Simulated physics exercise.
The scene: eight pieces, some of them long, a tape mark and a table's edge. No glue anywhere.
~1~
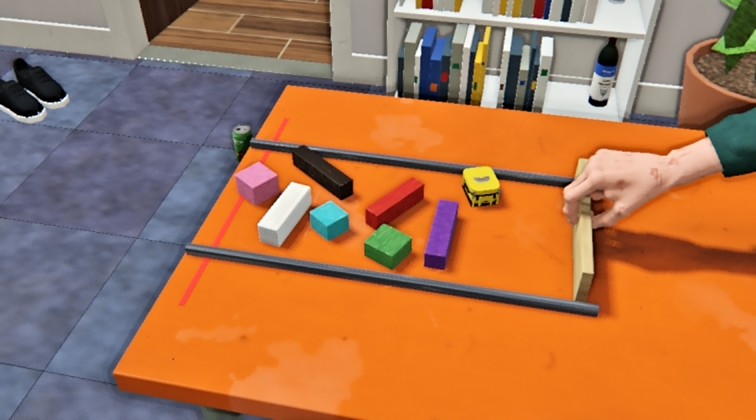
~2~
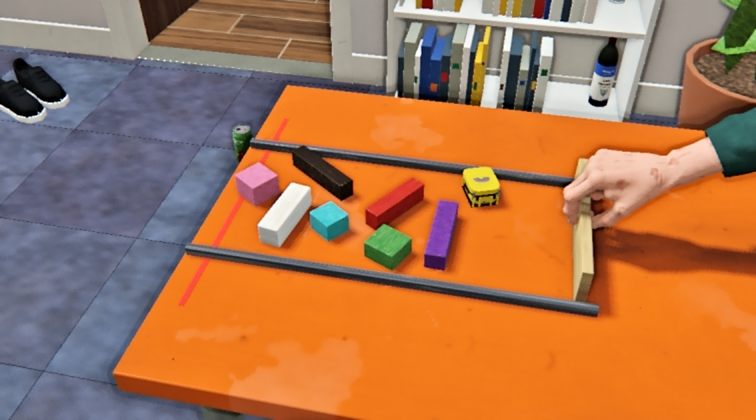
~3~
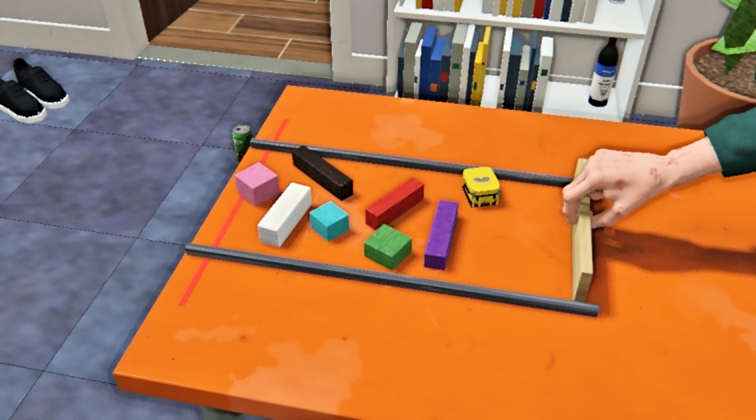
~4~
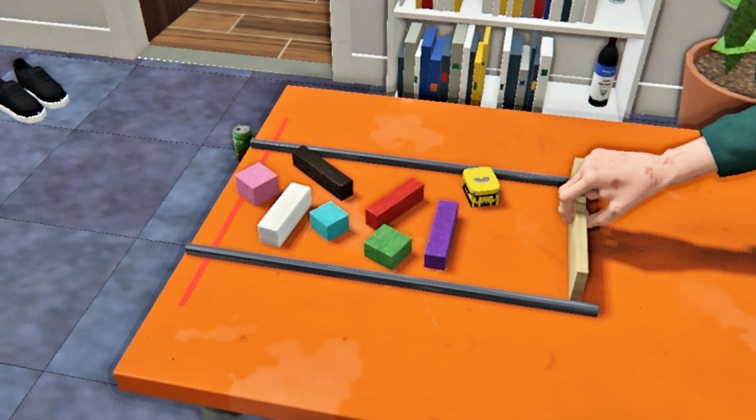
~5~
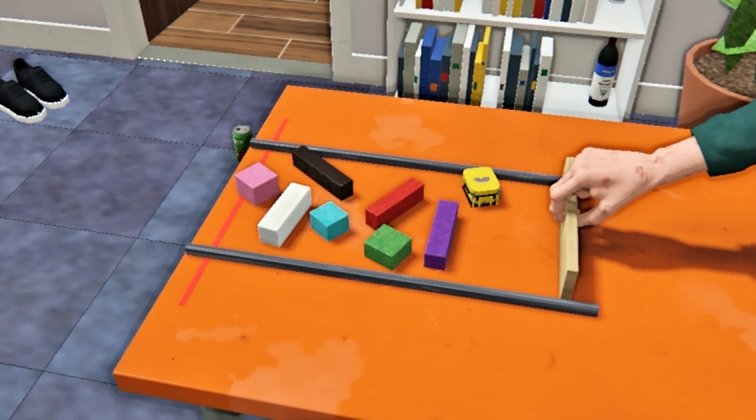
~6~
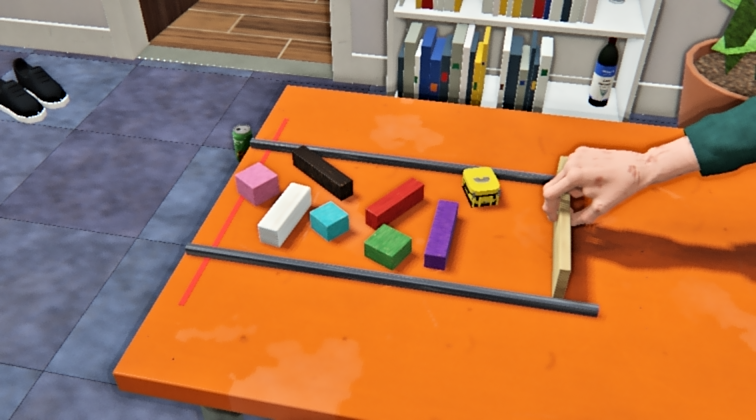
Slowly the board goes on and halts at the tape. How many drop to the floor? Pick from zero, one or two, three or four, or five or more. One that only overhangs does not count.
Here the number that fall off is five or more.
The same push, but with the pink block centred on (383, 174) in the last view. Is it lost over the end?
From there it comes down.
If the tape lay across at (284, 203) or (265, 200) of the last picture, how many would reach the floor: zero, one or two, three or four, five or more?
One after another: One to two; either three or four.
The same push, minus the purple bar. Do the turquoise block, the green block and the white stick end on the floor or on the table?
The turquoise block tumbles off; the green block survives; the white stick is lost.
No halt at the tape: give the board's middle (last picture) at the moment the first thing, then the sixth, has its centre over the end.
Its middle is around (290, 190) and later (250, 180).
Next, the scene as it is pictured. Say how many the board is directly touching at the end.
The number is 2.
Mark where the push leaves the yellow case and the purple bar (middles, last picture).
The yellow case at (248, 154), the purple bar at (224, 204).
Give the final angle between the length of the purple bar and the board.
About 0°.
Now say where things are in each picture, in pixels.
In the first frame, pink block (258, 184); white stick (286, 214); black bar (322, 172); board (582, 227); tape (242, 197).
In the second frame, white stick (286, 214); green block (388, 247).
In the third frame, black bar (322, 172); turquoise block (330, 221).
In the fourth frame, pink block (258, 184); yellow case (481, 188).
In the fifth frame, white stick (286, 214); board (568, 225).
In the sixth frame, pink block (258, 184); white stick (286, 214); black bar (322, 172); board (561, 224); tape (242, 197).
Soon after, none off yet; pink block at rest near (258, 184); white stick at rest near (286, 214); black bar at rest near (322, 172).
In the end, the number that fall off is five or more; gone, green block, red bar, turquoise block, black bar, white stick and pink block.
